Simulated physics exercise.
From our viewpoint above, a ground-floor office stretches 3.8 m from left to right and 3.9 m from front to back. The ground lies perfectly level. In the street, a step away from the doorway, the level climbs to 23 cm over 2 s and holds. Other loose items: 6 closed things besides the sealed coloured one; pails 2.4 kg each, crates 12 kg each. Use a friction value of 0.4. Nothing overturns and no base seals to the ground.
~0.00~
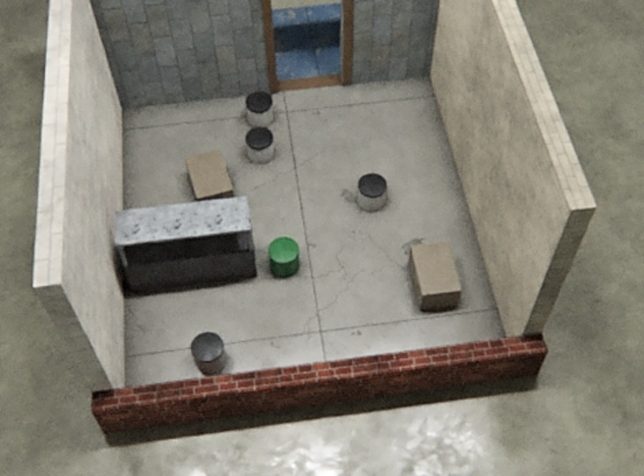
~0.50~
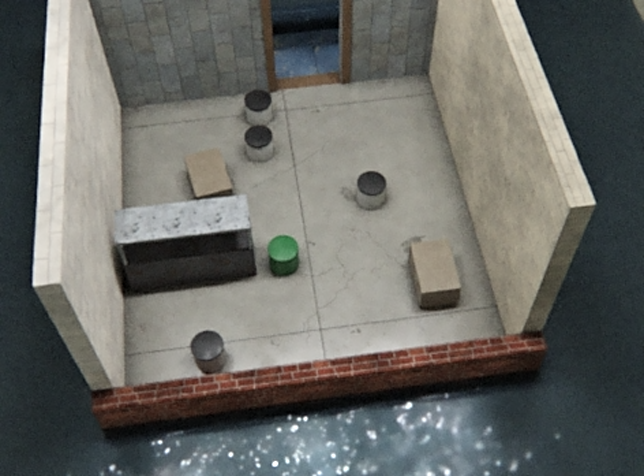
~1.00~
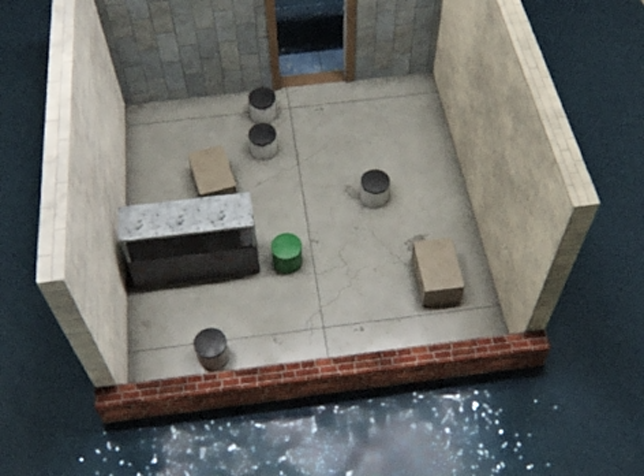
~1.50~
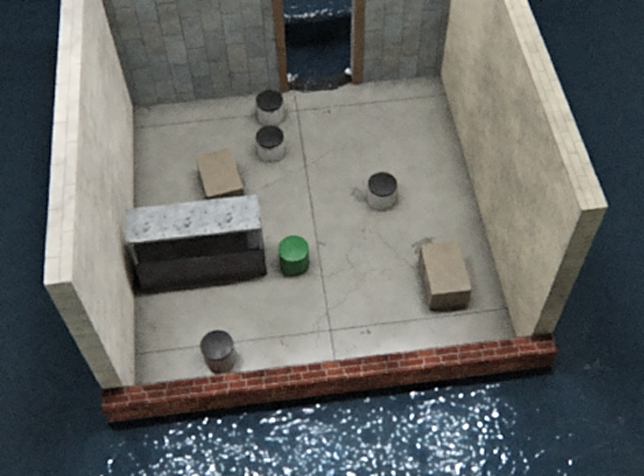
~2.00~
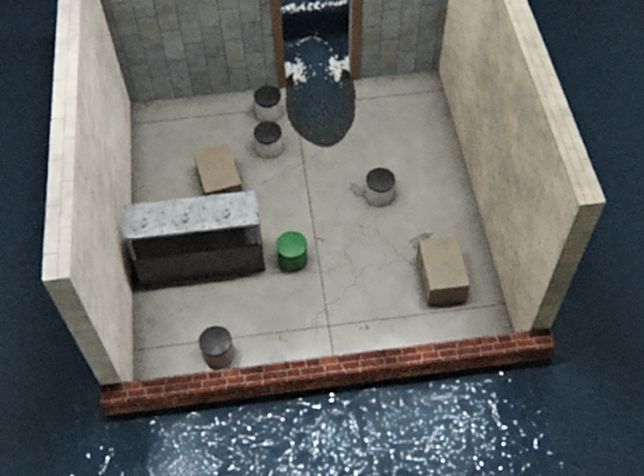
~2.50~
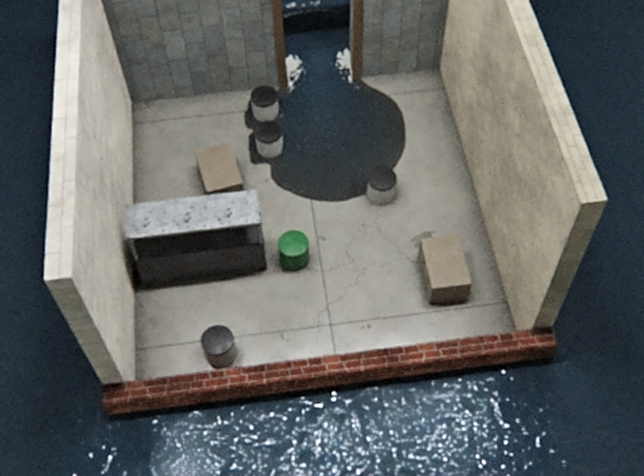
In the video, dark water surrounds a small walled room holding crates, dark-topped pails and a green pail, then enters through the doorway at the back and spreads across the floor, reaching some of the dark-topped pails.
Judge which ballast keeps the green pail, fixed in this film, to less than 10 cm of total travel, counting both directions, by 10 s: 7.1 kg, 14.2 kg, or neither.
To my eye, only the doubled ballast is adequate.
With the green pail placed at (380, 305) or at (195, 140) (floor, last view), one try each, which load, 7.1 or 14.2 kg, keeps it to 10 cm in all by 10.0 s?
Well, first only the heavy mass succeeds, and next the light mass is sufficient.
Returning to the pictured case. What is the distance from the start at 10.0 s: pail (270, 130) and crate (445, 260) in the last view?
They've ended up 140 cm and 120 cm away, in that order.
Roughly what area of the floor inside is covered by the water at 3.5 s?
About 7.5 m2.
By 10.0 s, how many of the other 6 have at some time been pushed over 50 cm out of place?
Count: 5.
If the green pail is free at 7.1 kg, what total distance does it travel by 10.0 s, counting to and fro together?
Around 200 centimetres in total.
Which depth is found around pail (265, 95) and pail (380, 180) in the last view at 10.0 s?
Roughly 3 and 11 cm.
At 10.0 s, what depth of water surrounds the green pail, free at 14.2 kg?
Depth: Approx. 11 cm.
After 3.5 s the green pail would be 5 cm from its start with 7.1 kg and 0 cm from its start with 14.2 kg; 5 cm of water round it then.
After 4.5 s the green pail would be 53 cm from its start with 7.1 kg and 0 cm from its start with 14.2 kg; 6 cm of water round it then.
After 7.0 s the green pail would be 87 cm from its start with 7.1 kg and 0 cm from its start with 14.2 kg; 6 cm of water round it then.
After 10.0 s the green pail would be 142 cm from its start with 7.1 kg and 0 cm from its start with 14.2 kg; 11 cm of water round it then.
